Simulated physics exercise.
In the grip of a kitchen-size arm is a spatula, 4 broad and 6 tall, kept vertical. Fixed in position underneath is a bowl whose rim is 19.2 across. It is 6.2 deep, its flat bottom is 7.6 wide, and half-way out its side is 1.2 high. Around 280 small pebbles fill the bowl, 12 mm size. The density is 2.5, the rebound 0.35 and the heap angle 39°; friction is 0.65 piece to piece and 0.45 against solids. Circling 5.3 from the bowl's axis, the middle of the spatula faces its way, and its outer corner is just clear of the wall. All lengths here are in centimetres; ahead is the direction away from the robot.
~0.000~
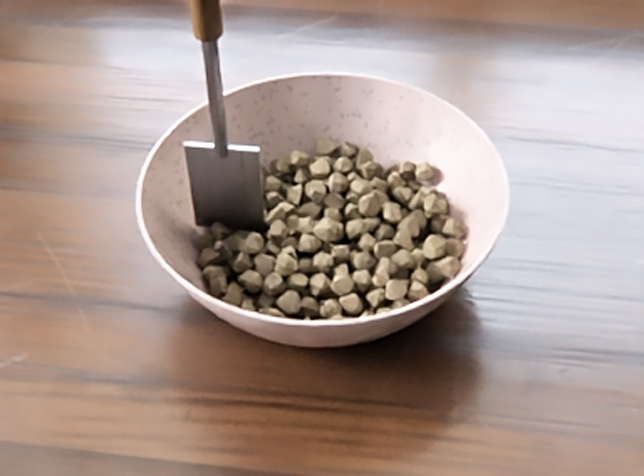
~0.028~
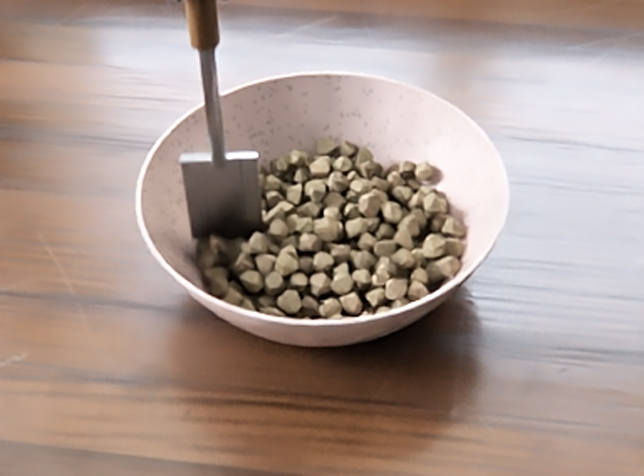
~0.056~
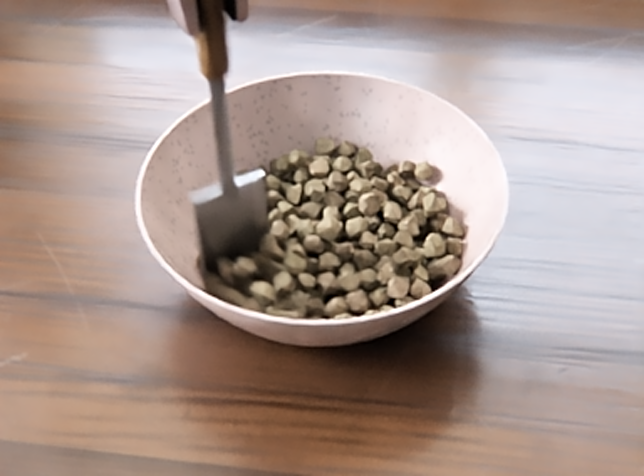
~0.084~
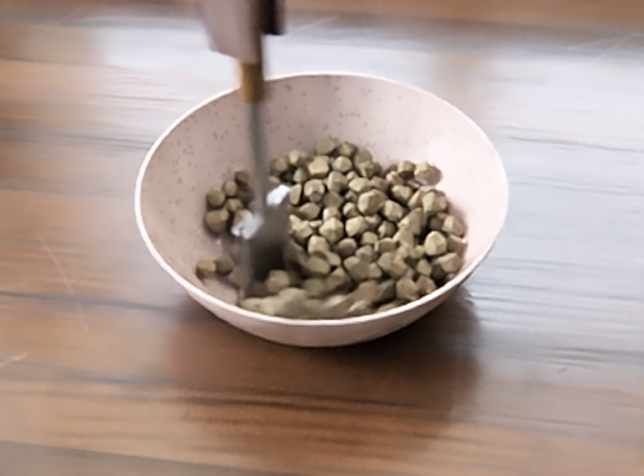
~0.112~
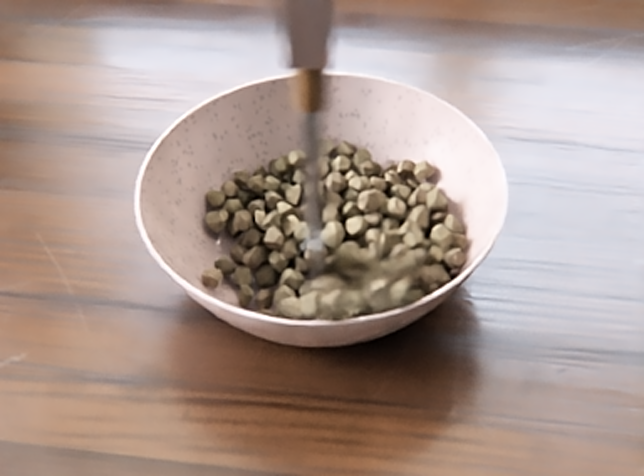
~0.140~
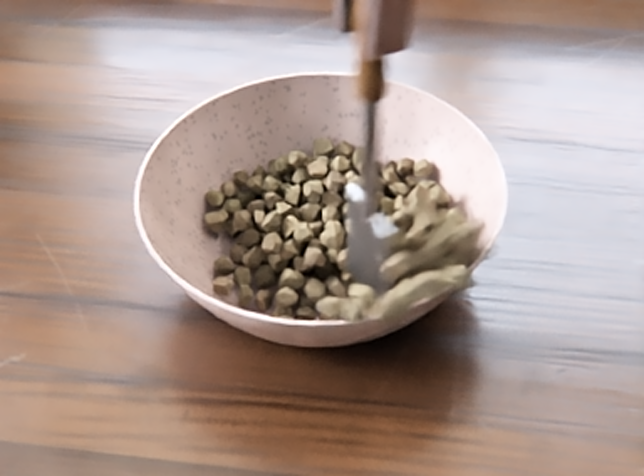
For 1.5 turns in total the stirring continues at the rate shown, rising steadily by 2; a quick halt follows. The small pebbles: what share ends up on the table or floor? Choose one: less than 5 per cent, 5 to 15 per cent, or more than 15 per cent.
The share is more than 15 per cent.
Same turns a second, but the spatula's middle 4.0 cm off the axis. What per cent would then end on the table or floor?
Then about 25 %.
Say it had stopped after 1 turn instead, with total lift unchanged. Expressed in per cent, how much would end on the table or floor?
That would give some 20 percent.
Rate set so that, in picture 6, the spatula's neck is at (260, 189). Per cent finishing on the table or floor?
I'd put it close to 10 per cent.
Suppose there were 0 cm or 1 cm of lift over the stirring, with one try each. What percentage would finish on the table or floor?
That gives about 50 per cent and 40 per cent, in order.
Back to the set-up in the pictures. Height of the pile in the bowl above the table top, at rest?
Some 4.5 cm.
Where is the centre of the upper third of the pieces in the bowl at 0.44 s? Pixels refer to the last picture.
Somewhere around (297, 240), I think.
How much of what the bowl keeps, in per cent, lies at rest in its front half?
50 %.
After 0.29 s, 283° round, highest piece 10 above the table; 233 in the bowl, 12 on the table or floor, 36 in flight or on the tool.
After 0.44 s, 80° round, highest piece 8 above the table; 211 in the bowl, 59 on the table or floor, 11 in flight or on the tool.
After 0.72 s, 180° round, highest piece 4 above the table; 210 in the bowl, 71 on the table or floor.
After 1.42 s, 180° round, highest piece 4 above the table; 210 in the bowl, 71 on the table or floor.
At rest, 210 in the bowl, 71 on the table or floor. That is 25 % on the table or floor.
